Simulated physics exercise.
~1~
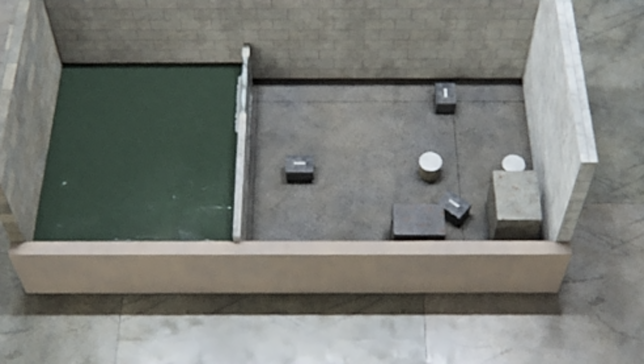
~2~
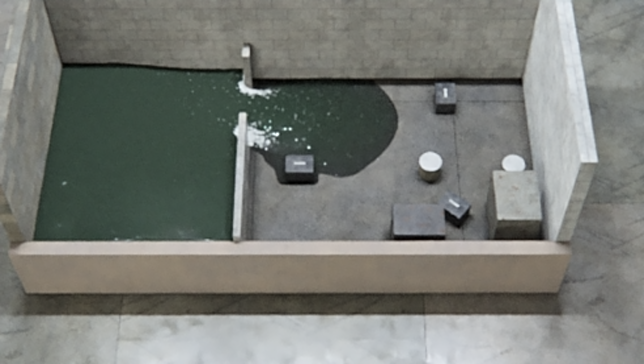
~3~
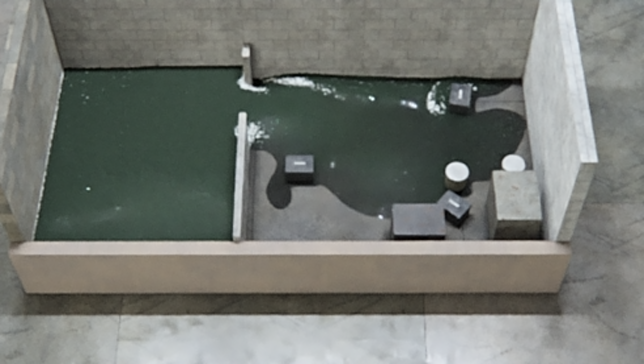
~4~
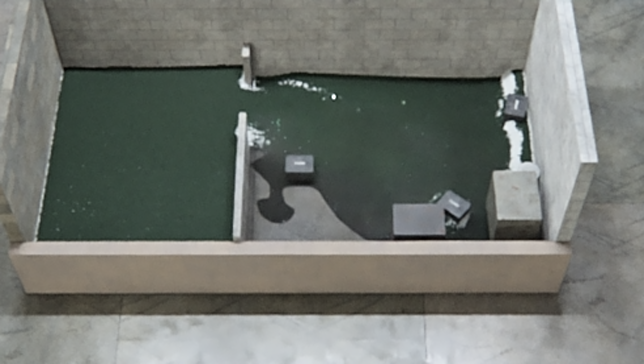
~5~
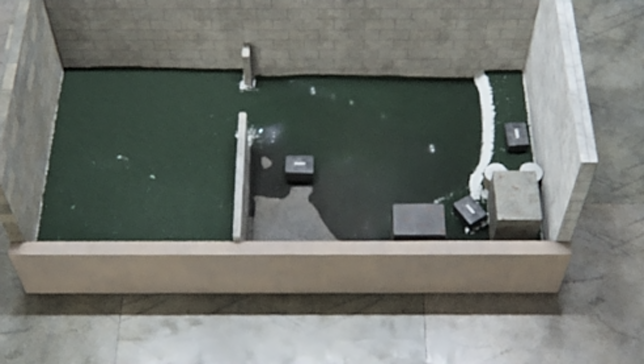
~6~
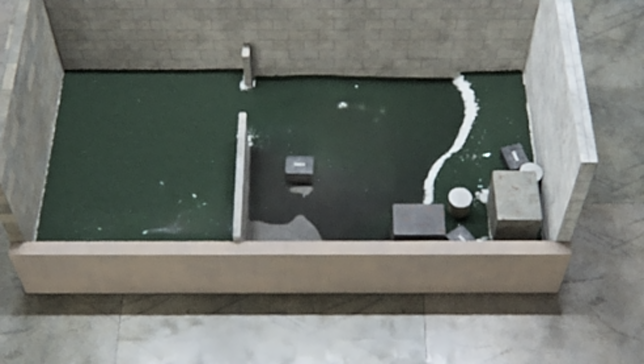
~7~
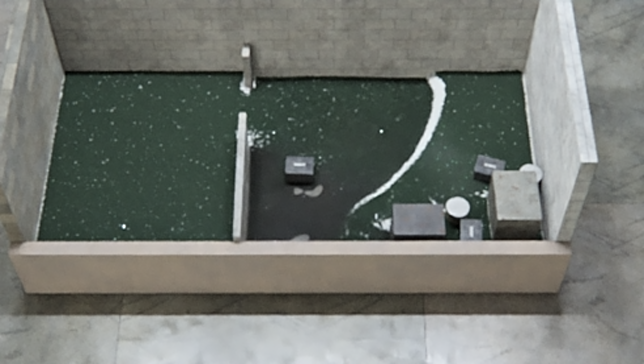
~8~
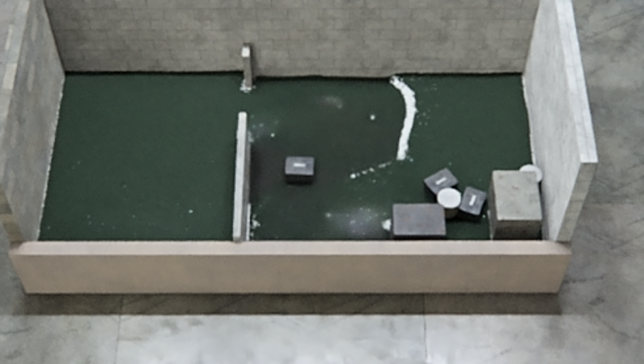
Dark green water burst through a gap in the partition and flooded the dry right side, pushing loose grey boxes and white round containers around the larger blocks, until it covered the floor and left several clustered near the right corner while one box stayed put.
